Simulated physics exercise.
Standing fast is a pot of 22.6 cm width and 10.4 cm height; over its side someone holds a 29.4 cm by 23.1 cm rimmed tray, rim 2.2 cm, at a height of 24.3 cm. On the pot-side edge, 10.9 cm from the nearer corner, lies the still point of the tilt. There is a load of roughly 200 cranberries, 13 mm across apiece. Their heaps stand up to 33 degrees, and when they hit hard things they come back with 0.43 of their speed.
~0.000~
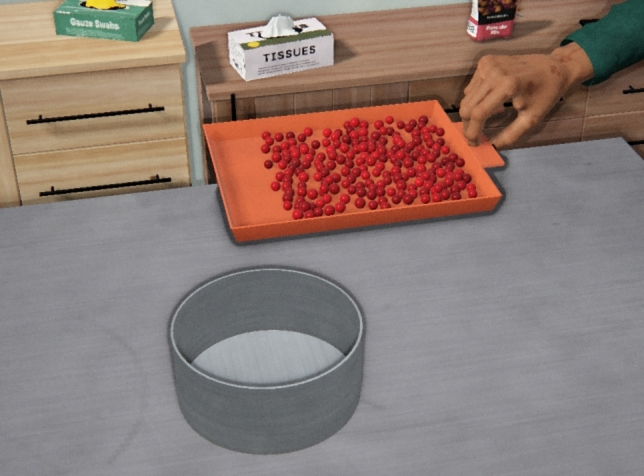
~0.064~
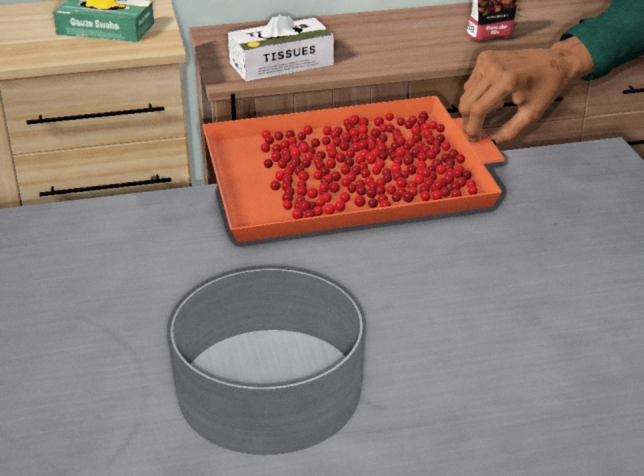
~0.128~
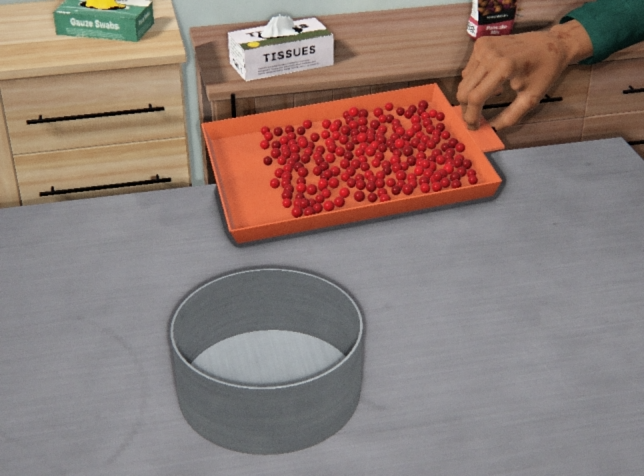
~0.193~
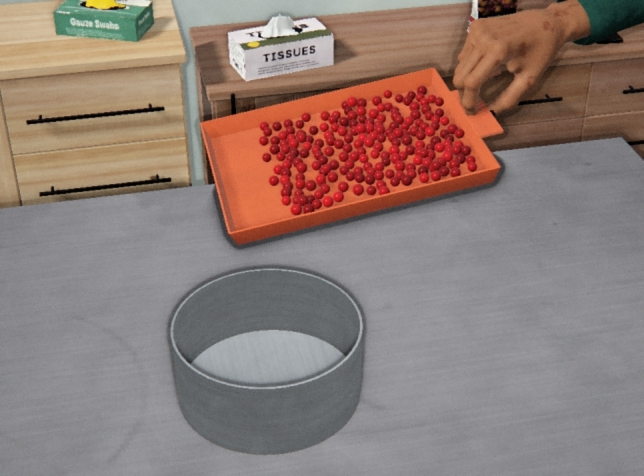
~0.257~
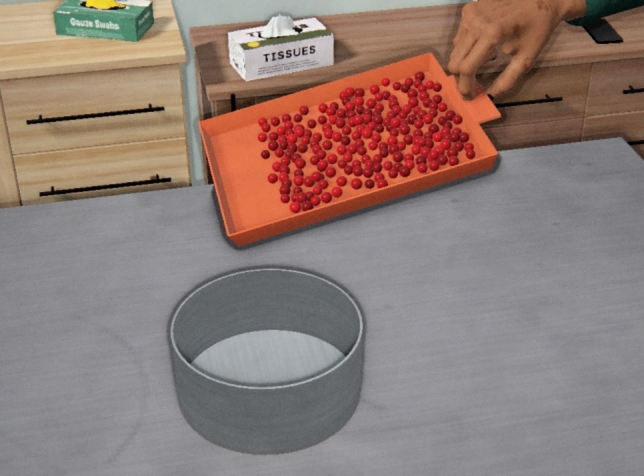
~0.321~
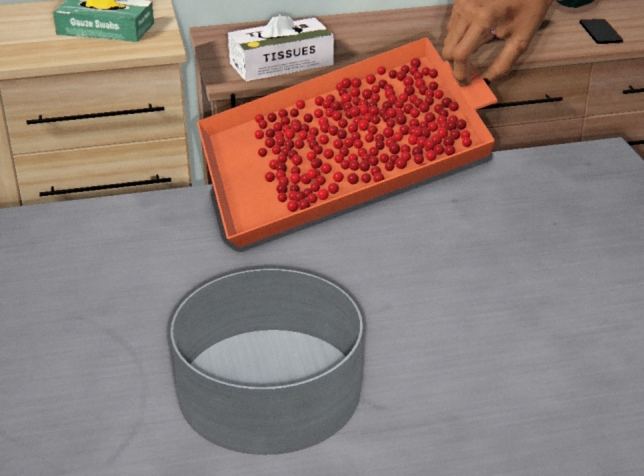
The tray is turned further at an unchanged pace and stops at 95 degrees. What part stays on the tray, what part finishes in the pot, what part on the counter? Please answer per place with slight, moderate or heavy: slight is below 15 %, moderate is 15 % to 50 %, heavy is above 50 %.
Per place: Left on the tray slight, pot heavy, counter moderate.
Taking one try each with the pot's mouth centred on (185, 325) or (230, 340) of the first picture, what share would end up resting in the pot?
Spot one: Some 95 per cent; spot two: Some 80 per cent.
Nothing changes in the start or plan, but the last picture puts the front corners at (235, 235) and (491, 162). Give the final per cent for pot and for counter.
That works out as pot 95 and counter 5.
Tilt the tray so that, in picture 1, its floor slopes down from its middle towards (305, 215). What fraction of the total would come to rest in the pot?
That would be close to 100 per cent.
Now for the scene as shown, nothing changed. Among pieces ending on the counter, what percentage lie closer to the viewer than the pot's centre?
Roughly 30 per cent.
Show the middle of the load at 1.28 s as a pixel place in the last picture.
I'd put it close to (232, 174).
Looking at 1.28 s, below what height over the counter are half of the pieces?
About 28 cm.
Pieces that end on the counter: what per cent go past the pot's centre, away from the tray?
About 100 %.
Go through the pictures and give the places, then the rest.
Tray tilt 0 degrees, front corners at (237, 224) and (493, 193); middle of the pieces at (363, 169); pot at (267, 324), in the first picture.
Tray tilt 1 degrees, front corners at (237, 225) and (493, 189); middle of the pieces at (363, 167), in the second picture.
Tray tilt 4 degrees, front corners at (236, 226) and (493, 178), lowest corner left front; middle of the pieces at (363, 160), in the third picture.
Tray tilt 9 degrees, front corners at (235, 228) and (492, 165), lowest corner left front; middle of the pieces at (362, 152), in the fourth picture.
Tray tilt 13 degrees, front corners at (234, 230) and (489, 152), lowest corner left front; middle of the pieces at (360, 144), in the fifth picture.
Tray tilt 17 degrees, front corners at (233, 232) and (486, 139), lowest corner left front; middle of the pieces at (356, 137); pot at (267, 324). The tray's pace is about 65 degrees a second, in the sixth picture.
After 0.89 s, tilt 53 degrees; the tray holds 100 %, the pot 0 %.
After 1.28 s, tilt 79 degrees; the tray holds 85 %, the pot 5 %.
Then, at 1.74 s, tilt 95 degrees; the tray holds 10 %, the pot 45 %.
At rest (2.6 s), tray 0 %, pot 60 %, counter 40 %.
